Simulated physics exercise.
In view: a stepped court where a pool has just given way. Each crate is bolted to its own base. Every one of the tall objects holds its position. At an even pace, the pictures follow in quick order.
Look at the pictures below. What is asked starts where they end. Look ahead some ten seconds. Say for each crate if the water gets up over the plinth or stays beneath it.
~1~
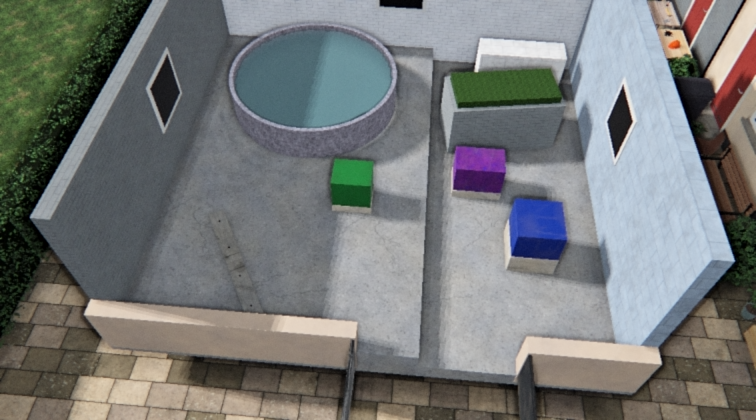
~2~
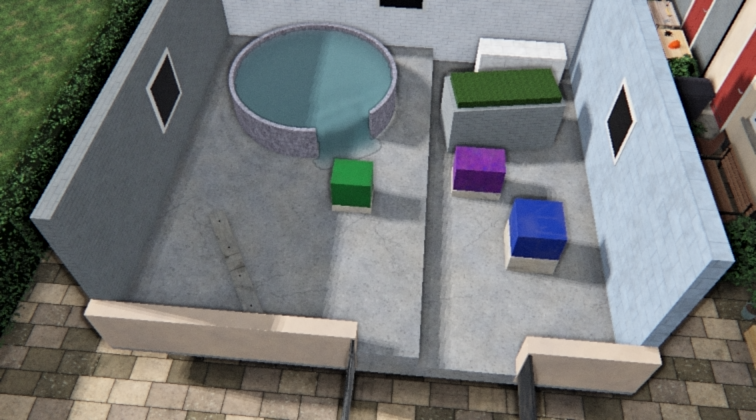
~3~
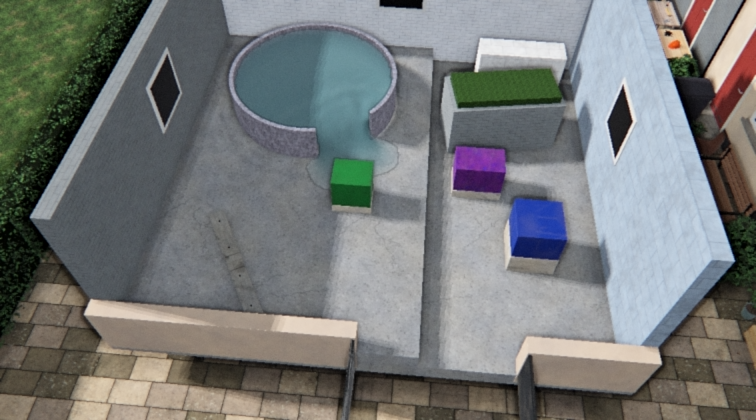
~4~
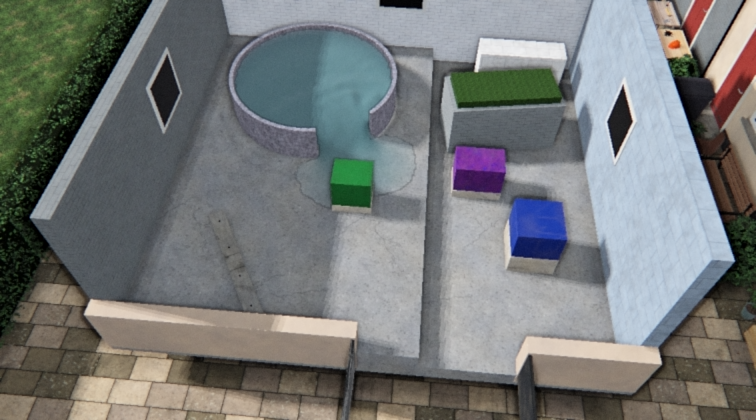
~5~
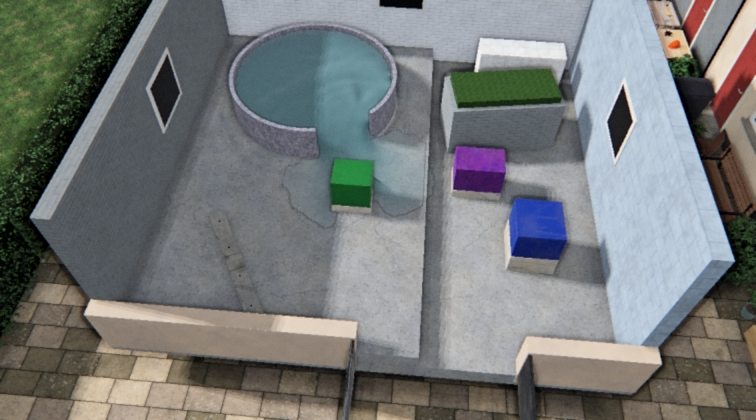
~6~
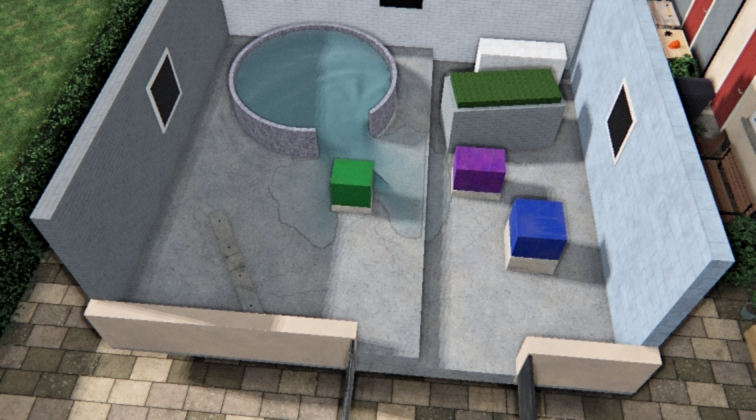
At the green crate the water gets over; at the blue crate the water stays beneath; at the purple crate the water gets over.
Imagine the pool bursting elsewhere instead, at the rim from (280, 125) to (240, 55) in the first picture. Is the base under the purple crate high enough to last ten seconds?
After ten seconds, the purple crate is still clear.
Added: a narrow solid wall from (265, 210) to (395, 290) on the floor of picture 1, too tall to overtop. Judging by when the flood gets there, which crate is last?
My answer: The one in blue.
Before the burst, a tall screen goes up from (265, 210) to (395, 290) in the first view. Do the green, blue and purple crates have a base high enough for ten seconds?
In short: Green takes water; blue is safe; purple is soaked.
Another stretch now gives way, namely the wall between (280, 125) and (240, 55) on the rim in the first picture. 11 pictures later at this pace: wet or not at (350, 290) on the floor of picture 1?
Untouched.
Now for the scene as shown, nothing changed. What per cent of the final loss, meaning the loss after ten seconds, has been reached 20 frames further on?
I get 15 percent.
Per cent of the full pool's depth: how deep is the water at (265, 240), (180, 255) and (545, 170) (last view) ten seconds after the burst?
The three come to near 8, 6 and 20 per cent respectively.
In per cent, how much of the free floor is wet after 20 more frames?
I reckon 55 per cent or so.
A moment on, water covers 25 % of the floor; the green crate water round its plinth, the blue crate water round its plinth, the purple crate water round its plinth.
Next, water covers 40 % of the floor; the green crate water round its plinth, the blue crate water round its plinth, the purple crate water round its plinth.
Then, water covers 55 % of the floor; the green crate water round its plinth, the blue crate water round its plinth, the purple crate water round its plinth.
Later, water covers 80 % of the floor; the green crate water round its plinth, the blue crate water round its plinth, the purple crate water round its plinth.
In the end, water covers 90 % of the floor; the green crate was topped, the blue crate stayed above the water, the purple crate was topped.
